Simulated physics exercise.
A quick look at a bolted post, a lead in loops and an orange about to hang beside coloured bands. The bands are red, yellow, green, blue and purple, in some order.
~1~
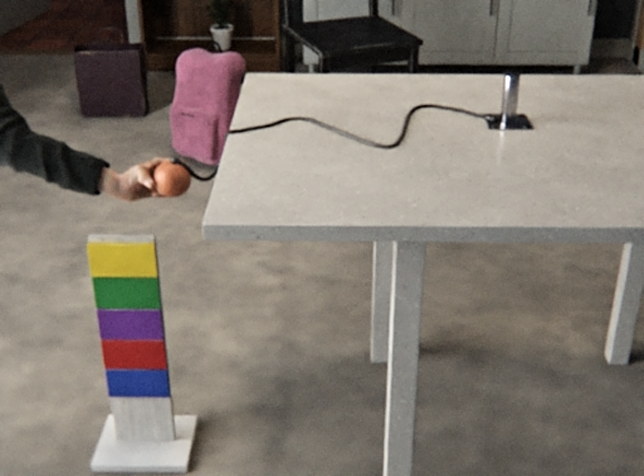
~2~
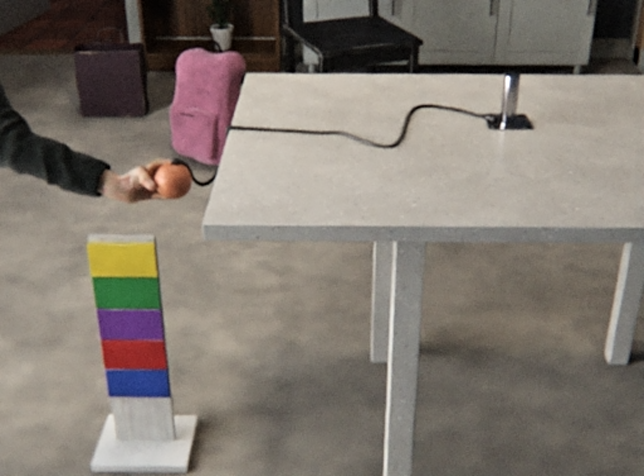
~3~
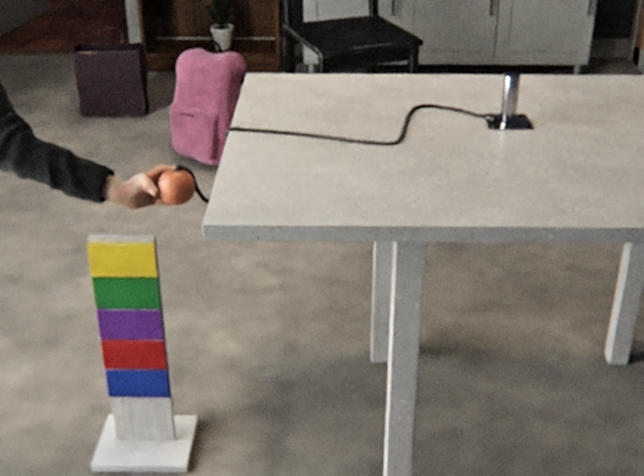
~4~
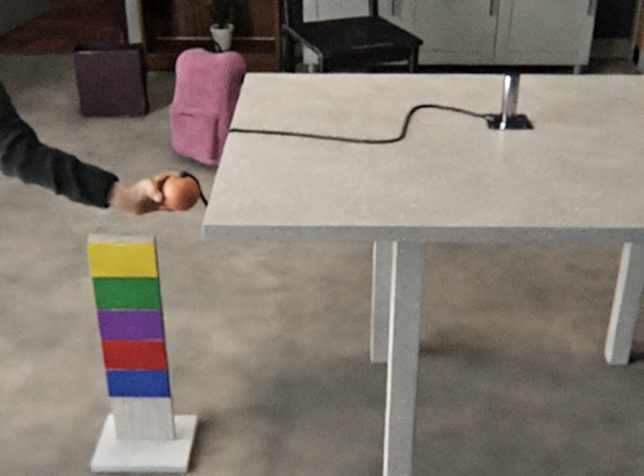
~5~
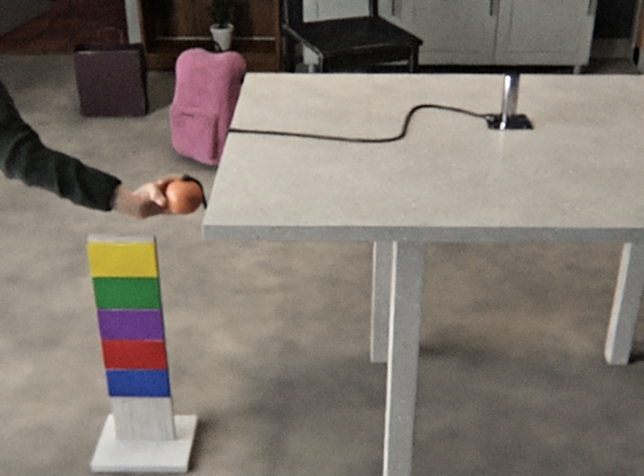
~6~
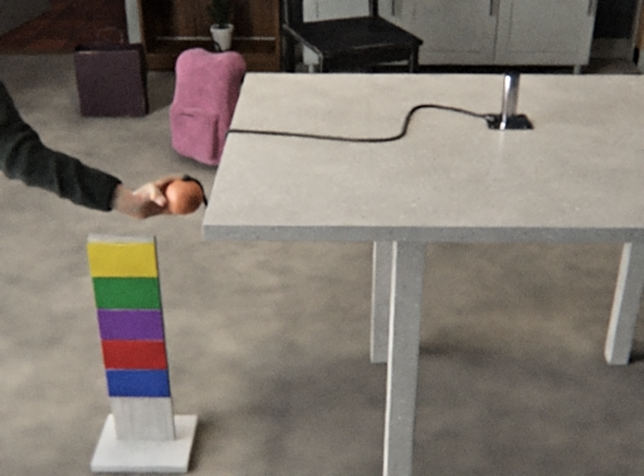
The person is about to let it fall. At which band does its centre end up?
The lead holds its middle at red.
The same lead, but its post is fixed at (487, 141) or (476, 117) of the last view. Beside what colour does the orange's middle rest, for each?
One after the other, blue; blue.
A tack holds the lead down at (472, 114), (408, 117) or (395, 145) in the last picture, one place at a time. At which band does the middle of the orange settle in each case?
Taking them in turn: Red; purple; green.
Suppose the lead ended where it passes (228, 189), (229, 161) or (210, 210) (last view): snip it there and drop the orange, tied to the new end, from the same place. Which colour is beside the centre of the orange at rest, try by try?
One after the other, green; yellow; purple.
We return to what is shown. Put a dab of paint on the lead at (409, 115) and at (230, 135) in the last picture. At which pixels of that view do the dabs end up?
Near (382, 125) and (233, 207).
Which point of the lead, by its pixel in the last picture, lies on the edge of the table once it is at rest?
That spot is around (309, 136).
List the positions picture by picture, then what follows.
In the first picture, orange (172, 179); yellow (122, 261); green (126, 294); purple (130, 325); red (134, 355); blue (137, 384).
In the second picture, orange (173, 181); lead through (457, 110) (407, 121) (376, 145) (292, 131) (226, 153).
In the third picture, orange (177, 187).
In the fourth picture, orange (181, 193); lead through (457, 110) (407, 121) (364, 141) (271, 133) (228, 176).
In the fifth picture, orange (184, 197).
In the sixth picture, orange (184, 197); lead through (457, 110) (407, 121) (359, 140) (266, 133) (229, 182).
Soon after, orange near (229, 326); level with purple.
After that, orange near (249, 337); level with red.
In the end, orange near (243, 341); level with red. At red.
